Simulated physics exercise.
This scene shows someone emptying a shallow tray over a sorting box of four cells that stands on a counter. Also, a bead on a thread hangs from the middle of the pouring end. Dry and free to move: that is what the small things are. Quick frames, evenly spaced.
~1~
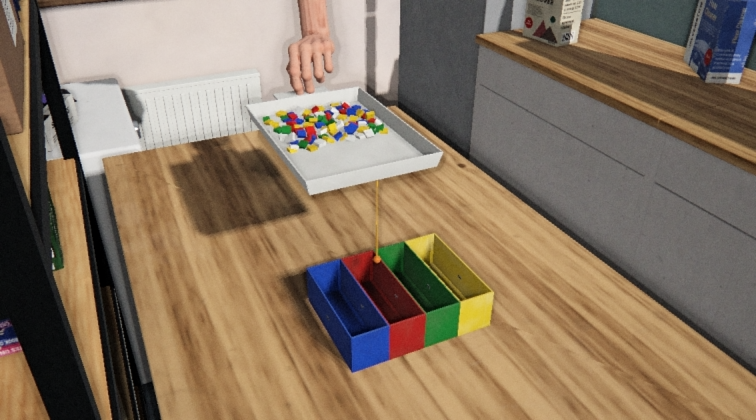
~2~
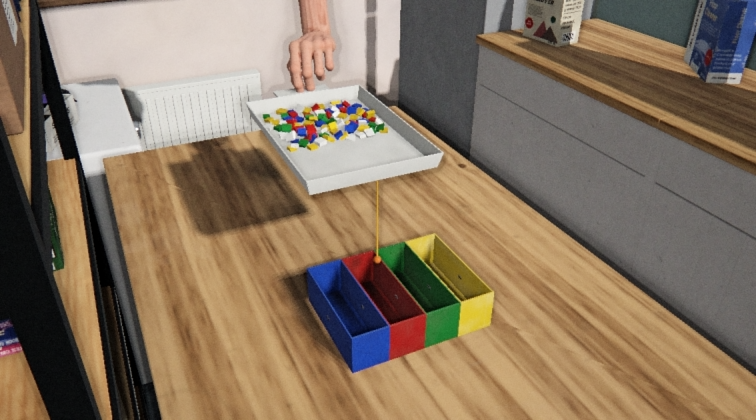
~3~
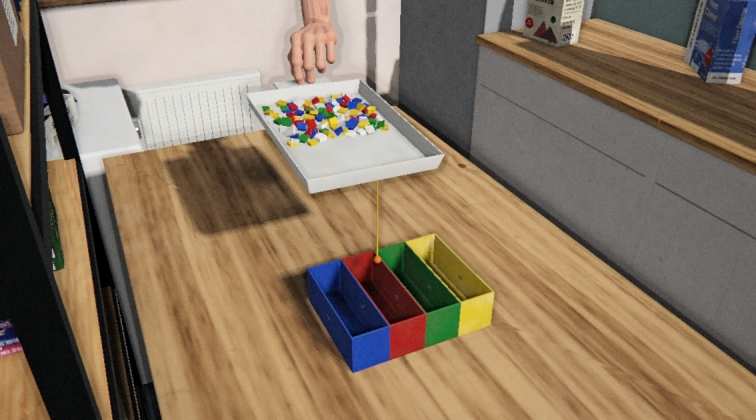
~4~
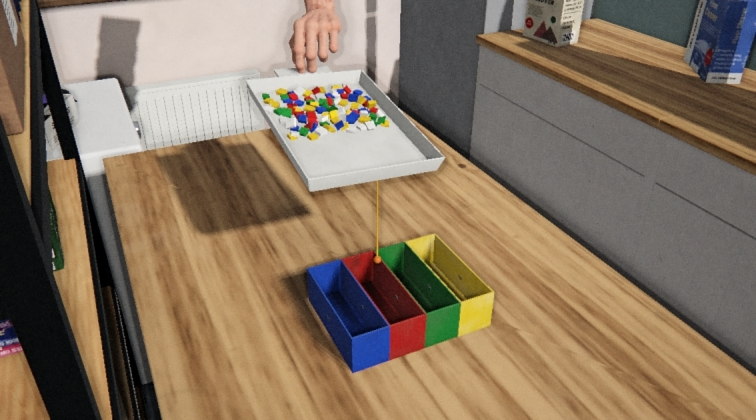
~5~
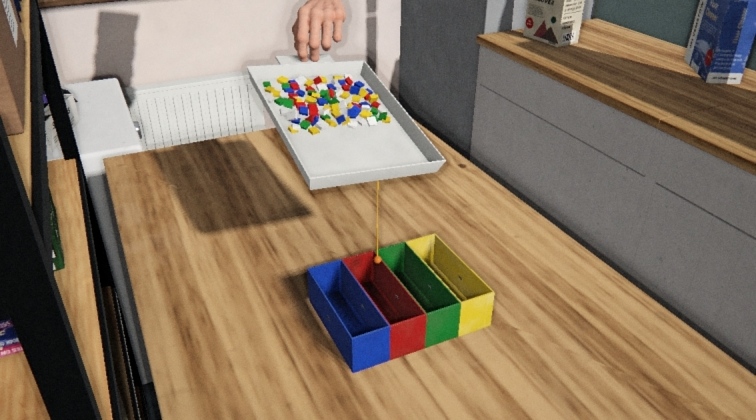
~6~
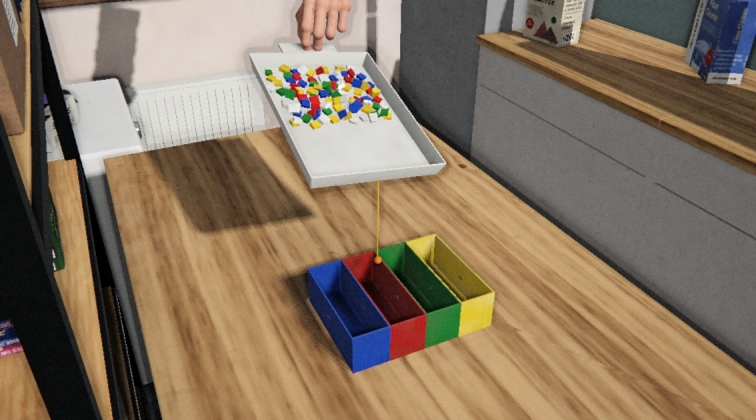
On a wooden counter, a hand gradually raised the far end of a shallow white tray of small colourful pieces, tilting it toward the viewer above four blue, red, green and yellow cells.
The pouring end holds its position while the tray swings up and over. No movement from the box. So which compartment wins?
The yellow one wins.
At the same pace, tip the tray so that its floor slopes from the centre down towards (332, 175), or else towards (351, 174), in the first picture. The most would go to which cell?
The cell in blue, then the blue cell.
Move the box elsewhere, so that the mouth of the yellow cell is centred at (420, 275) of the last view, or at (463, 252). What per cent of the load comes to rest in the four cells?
In order, about 40 and 100 in a hundred.
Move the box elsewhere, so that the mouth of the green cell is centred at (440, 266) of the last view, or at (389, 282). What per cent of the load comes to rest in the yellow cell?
Respectively 10 % and 40 %.
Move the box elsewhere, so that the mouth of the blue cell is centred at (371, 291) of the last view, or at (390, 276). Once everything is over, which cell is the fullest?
The green one, then red.
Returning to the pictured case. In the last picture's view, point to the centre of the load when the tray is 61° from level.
Near (415, 160).
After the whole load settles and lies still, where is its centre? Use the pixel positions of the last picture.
Once it all stops, the middle lies near (438, 295).
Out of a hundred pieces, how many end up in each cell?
Blue cell: Around 0 percent; red cell: Around 0 percent; green cell: Around 40 percent; yellow cell: Around 60 percent.
Soon after the last picture, tray tipped steeply; nearly all on the tray; a small part falling or outside the box.
A little later, tray tipped right over; about half on the tray; about a quarter in the yellow cell; a small part in the green cell; a small part falling or outside the box.
Later still, tray tipped past a quarter turn; about two thirds in the yellow cell; about a third in the green cell; a stray few in the red cell; a stray few falling or outside the box.
At rest, tray tipped past a quarter turn; about two thirds in the yellow cell; about a third in the green cell; a stray few in the red cell; none in the blue cell; a stray few outside the box.
